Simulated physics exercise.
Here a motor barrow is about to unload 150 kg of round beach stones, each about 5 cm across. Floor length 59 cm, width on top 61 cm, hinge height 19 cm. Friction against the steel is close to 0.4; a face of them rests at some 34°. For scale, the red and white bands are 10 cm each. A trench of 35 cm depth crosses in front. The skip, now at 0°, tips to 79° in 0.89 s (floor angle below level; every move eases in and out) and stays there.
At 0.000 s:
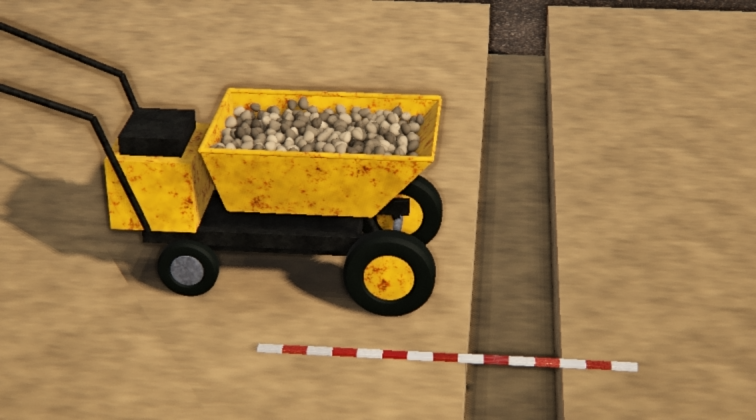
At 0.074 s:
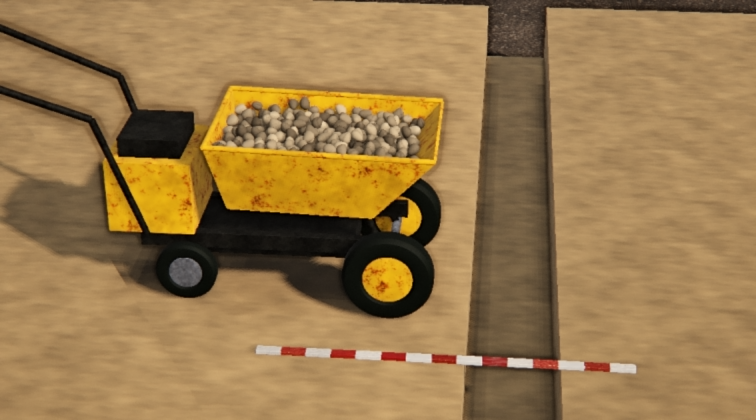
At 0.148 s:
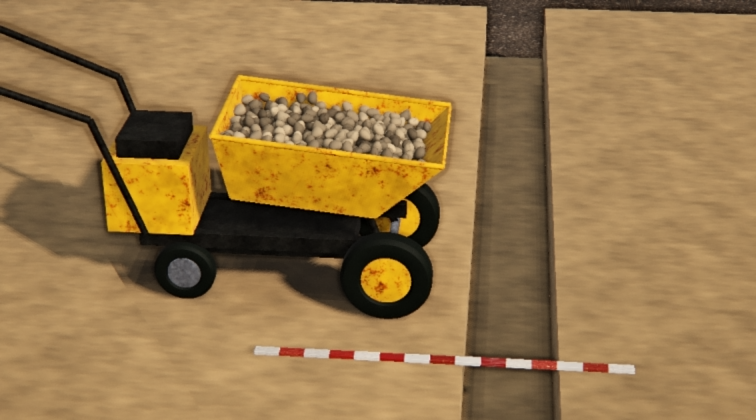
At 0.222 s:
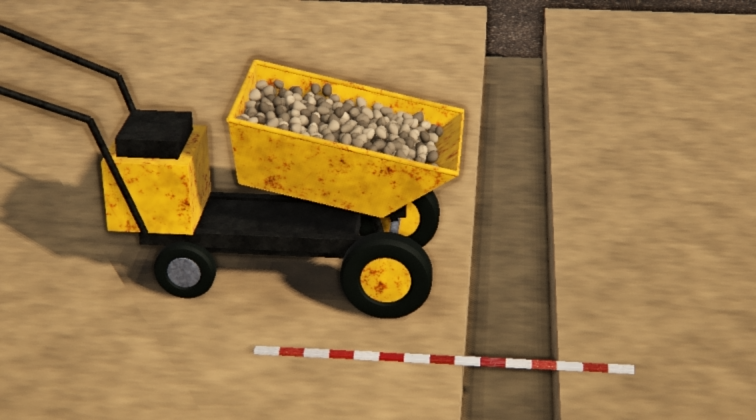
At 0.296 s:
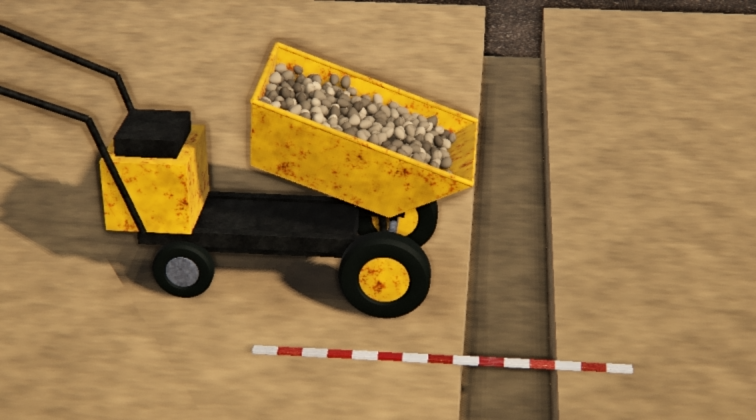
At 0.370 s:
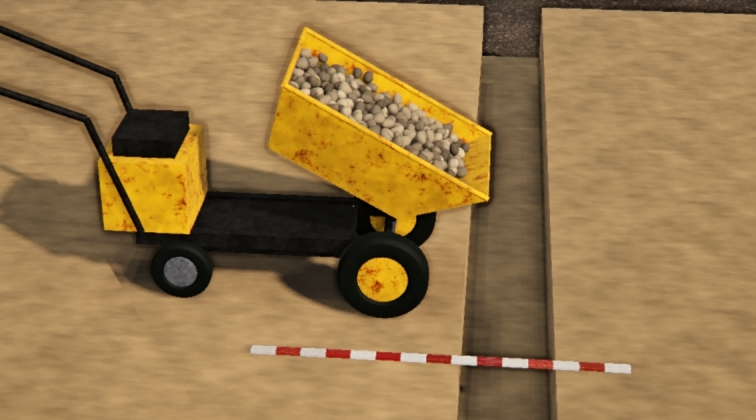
Yellow skip full of round stones tilting steadily down to the right on a stationary motor barrow beside a narrow trench.
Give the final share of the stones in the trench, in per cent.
Roughly 31 per cent ends in the trench.
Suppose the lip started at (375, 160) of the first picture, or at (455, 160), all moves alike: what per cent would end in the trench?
About 90 and 15 per cent.
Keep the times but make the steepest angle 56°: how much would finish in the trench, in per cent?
Then about 35 per cent.
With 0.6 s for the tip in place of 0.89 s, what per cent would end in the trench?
It would be near 20 per cent.
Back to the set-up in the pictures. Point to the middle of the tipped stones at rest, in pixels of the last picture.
Near (609, 287).
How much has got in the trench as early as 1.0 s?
Some 15 per cent.
After 0.7 s the floor is at 67°; 100 % in the skip; the foremost stones are at (539, 235).
After 1.0 s the floor is at 79°; 39 % in the skip, 15 % in the trench, 46 % past the trench; the foremost stones are at (676, 290).
After 1.3 s the floor is at 79°; 3 % in the skip, 28 % in the trench, 69 % past the trench; the foremost stones are past the picture's edge.
After 3.3 s the floor is at 79°; 0 % in the skip, 31 % in the trench, 69 % past the trench; the foremost stones are past the picture's edge.
